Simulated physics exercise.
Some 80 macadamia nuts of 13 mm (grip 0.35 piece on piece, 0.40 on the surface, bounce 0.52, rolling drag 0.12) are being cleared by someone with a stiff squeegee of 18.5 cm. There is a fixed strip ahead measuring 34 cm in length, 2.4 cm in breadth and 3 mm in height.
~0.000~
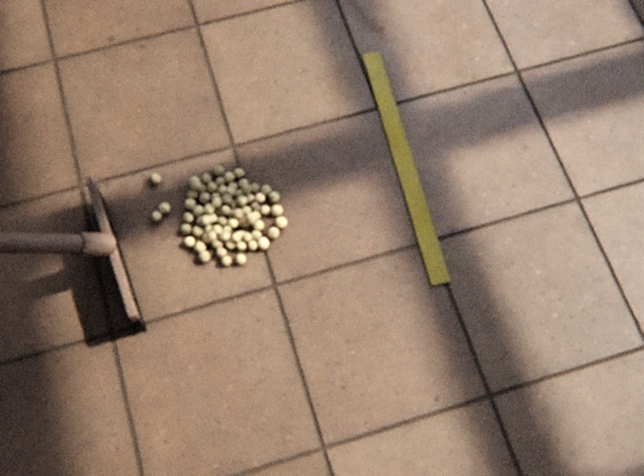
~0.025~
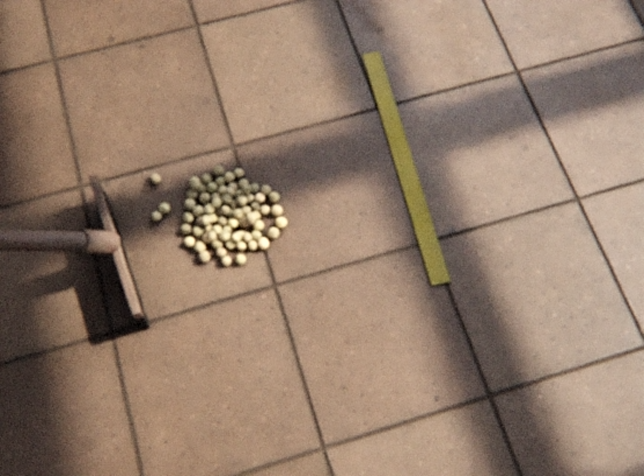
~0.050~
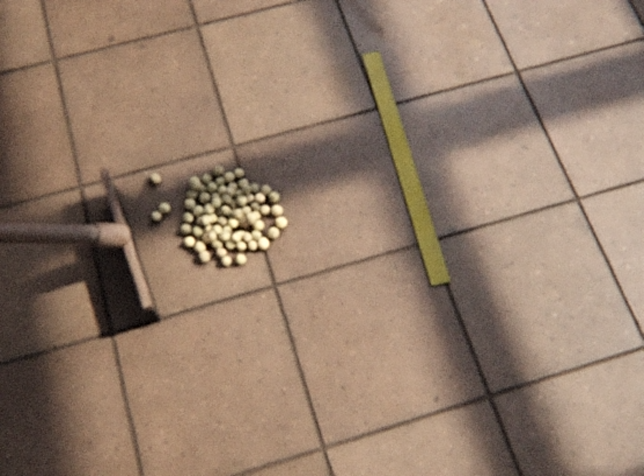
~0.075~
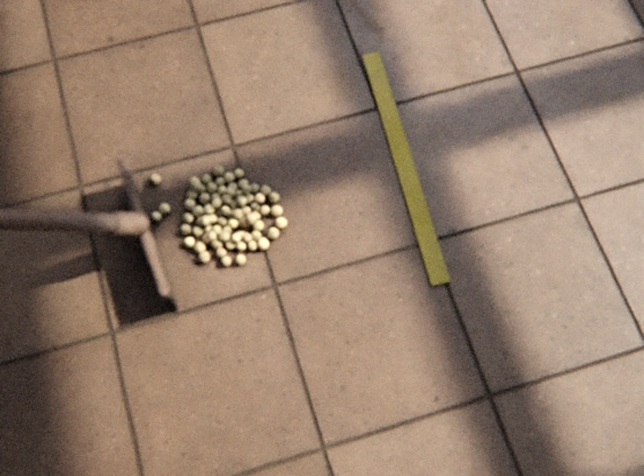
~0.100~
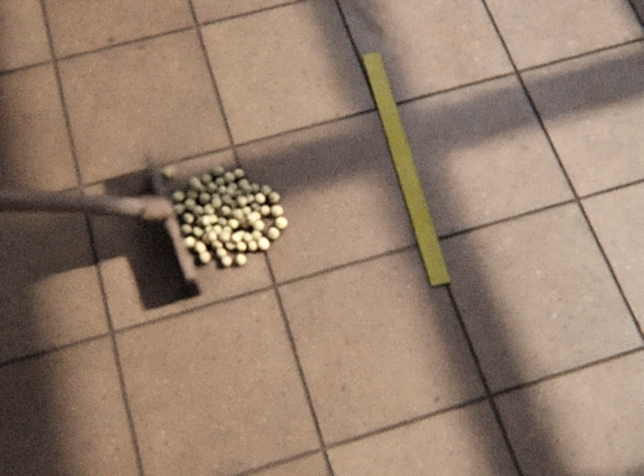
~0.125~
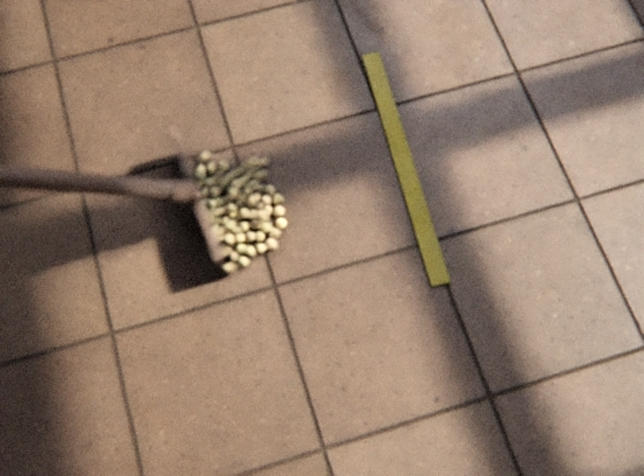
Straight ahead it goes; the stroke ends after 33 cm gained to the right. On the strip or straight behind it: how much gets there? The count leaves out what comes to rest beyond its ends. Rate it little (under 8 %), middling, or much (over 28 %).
Rating: Much.
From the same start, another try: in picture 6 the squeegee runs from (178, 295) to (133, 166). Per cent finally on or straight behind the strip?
Result: Exceeds 40.
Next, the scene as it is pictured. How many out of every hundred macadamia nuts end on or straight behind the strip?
Roughly 45 per cent.
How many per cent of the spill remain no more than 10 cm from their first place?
0% or thereabouts.
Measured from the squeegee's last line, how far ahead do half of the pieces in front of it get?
Around 20 cm from the line.
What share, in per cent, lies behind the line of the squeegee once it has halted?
Roughly 0 per cent.
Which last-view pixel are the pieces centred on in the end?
I'd point to somewhere near (481, 94).
Then, at 0.27 s, squeegee 32 cm from its start, spill 30 cm wide; on or straight behind the strip 5 %, elsewhere 95 %.
Then, at 0.41 s, squeegee 35 cm from its start, spill 41 cm wide; on or straight behind the strip 60 %, elsewhere 40 %.
Then, at 0.53 s, squeegee 35 cm from its start, spill 50 cm wide; on or straight behind the strip 55 %, elsewhere 45 %.
In the end, at 1.8 s, on or straight behind the strip 45 %, elsewhere 55 %.
